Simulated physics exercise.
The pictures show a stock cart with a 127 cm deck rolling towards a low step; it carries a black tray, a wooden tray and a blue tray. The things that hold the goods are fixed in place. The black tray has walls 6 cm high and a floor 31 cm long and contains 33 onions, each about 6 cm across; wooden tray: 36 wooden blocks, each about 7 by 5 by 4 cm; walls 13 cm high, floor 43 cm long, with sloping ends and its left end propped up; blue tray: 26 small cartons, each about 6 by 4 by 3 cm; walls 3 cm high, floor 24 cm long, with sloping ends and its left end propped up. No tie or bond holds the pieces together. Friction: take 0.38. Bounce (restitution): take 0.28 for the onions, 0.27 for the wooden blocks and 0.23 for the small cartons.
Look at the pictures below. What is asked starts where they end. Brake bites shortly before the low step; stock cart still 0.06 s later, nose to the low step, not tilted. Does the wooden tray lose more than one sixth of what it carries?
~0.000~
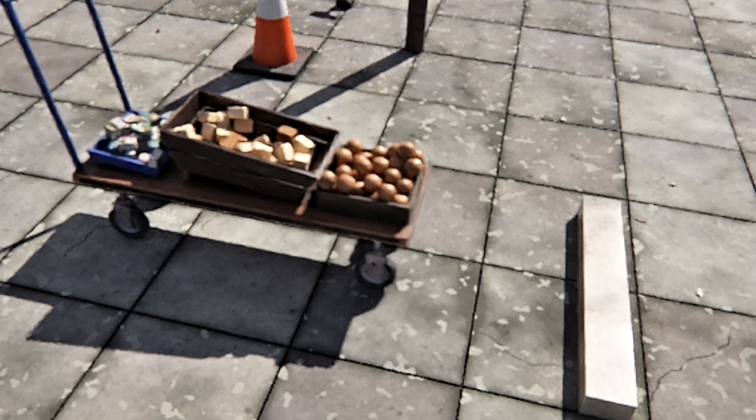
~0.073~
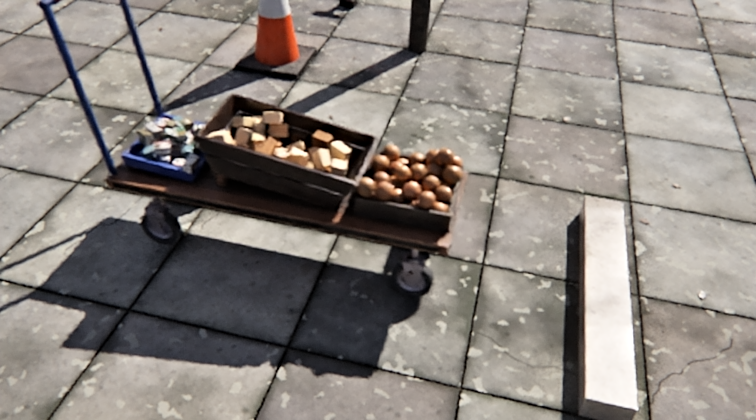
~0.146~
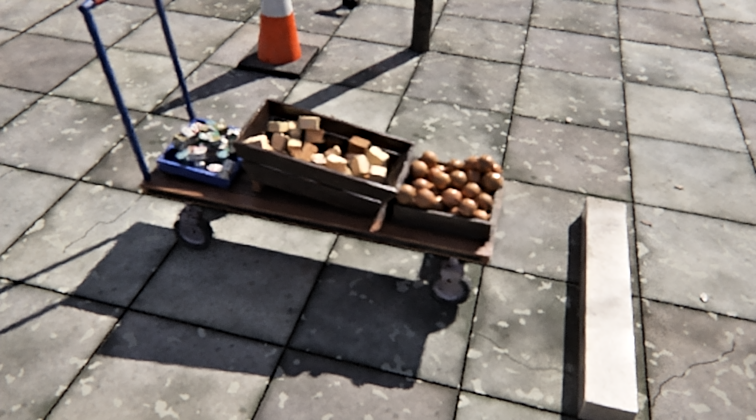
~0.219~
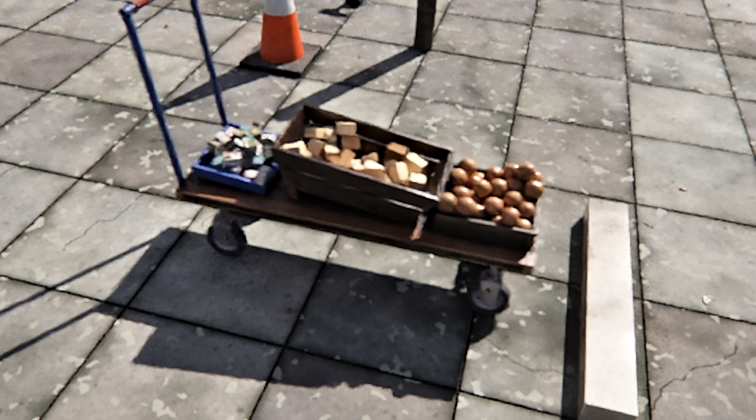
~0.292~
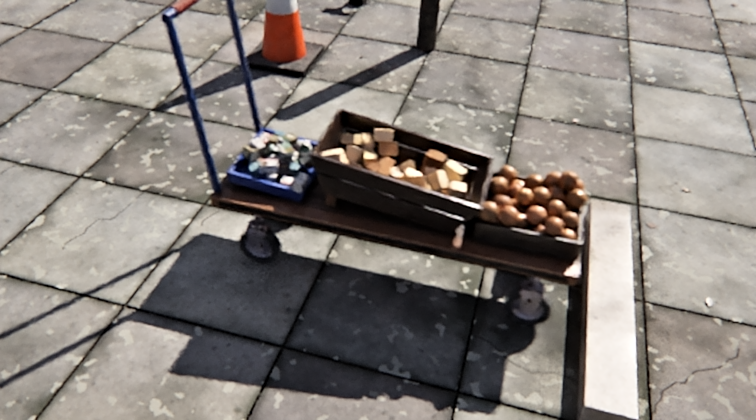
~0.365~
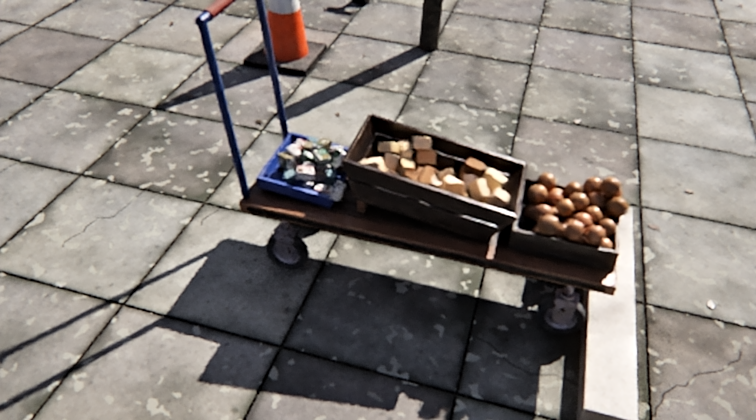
No.
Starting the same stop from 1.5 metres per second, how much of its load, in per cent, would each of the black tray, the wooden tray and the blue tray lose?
Then the black tray sheds 30 per cent of its load, the wooden tray 0 per cent, and the blue tray 20 per cent.
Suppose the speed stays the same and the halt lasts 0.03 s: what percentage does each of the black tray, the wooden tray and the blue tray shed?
Black tray 40, wooden tray 10, blue tray 40 %.
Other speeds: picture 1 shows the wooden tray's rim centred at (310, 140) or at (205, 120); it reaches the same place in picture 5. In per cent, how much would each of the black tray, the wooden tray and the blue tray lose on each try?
For the black tray it's 20 % and then 40 %, for the wooden tray 0 % and then 0 %, and for the blue tray 10 % and then 30 %.
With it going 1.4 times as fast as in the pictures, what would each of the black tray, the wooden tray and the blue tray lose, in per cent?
Black tray 40, wooden tray 10, blue tray 40 per cent.
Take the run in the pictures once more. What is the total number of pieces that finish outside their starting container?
Taken together it comes to about 20.
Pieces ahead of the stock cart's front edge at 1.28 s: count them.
Some 10 pieces.
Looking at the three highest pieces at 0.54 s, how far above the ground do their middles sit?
About 50 cm.
After 0.42 s, black tray 29 in, 4 out, wooden tray 36 in, 0 out and blue tray 24 in, 2 out.
After 0.54 s, black tray 25 in, 8 out, wooden tray 36 in, 0 out and blue tray 21 in, 5 out.
After 0.77 s, black tray 23 in, 10 out, wooden tray 35 in, 1 out and blue tray 17 in, 9 out.
When it is over (at 1.28 s), black tray 23 in, 10 out, wooden tray 35 in, 1 out and blue tray 16 in, 10 out. Asked share, 1 of 36, 3 per cent.
